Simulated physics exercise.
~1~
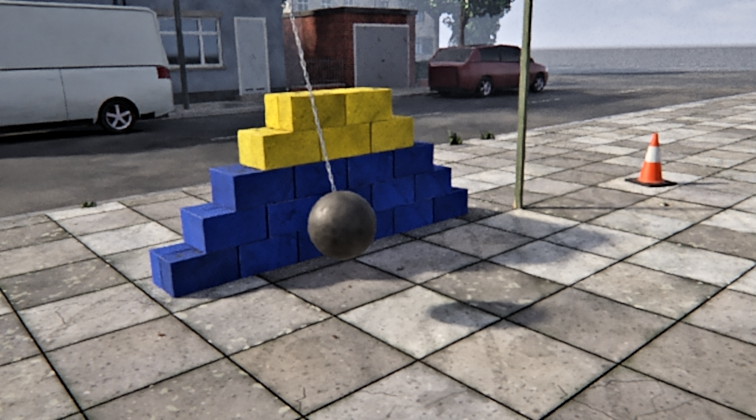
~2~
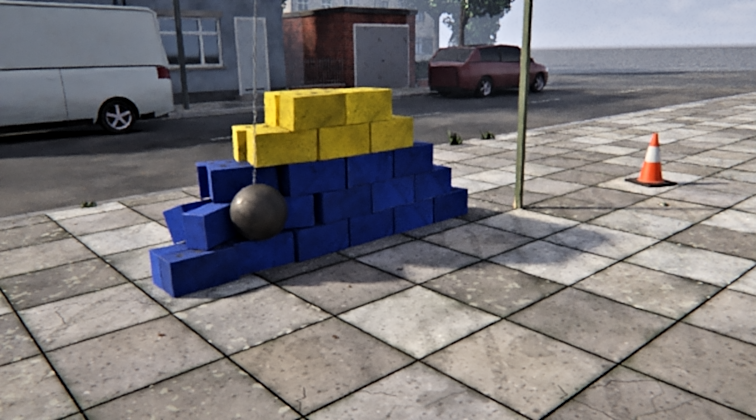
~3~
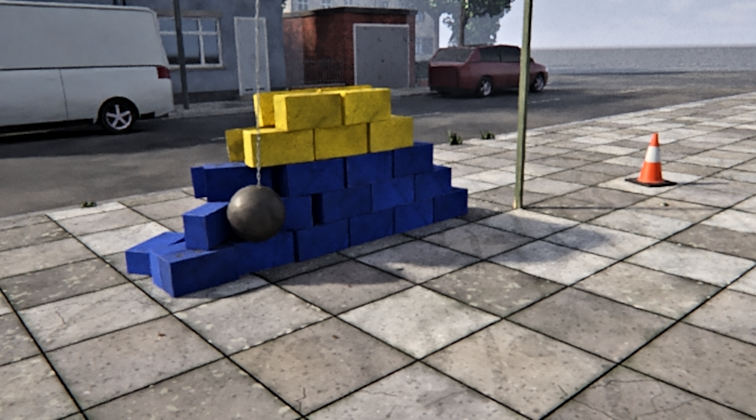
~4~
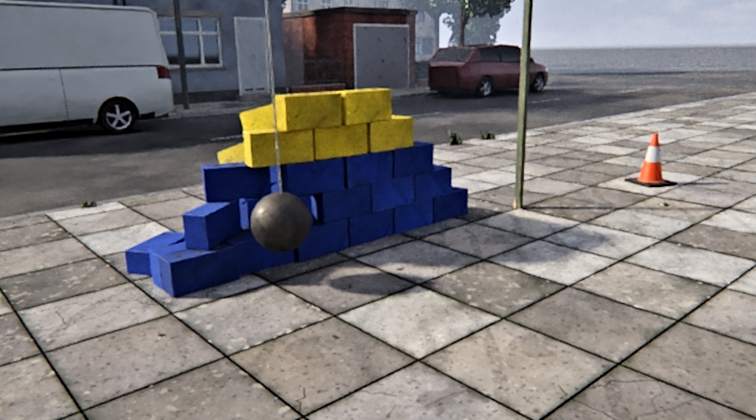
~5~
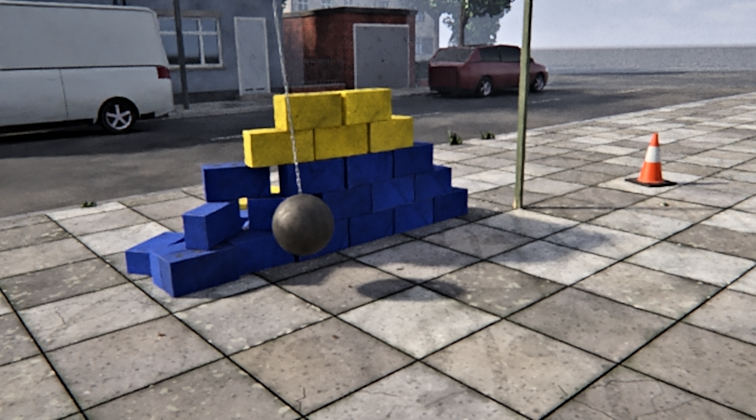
A stacked wall of blue and yellow blocks taking a hanging ball's swing, its left end shifting and breaking, most blocks still standing.
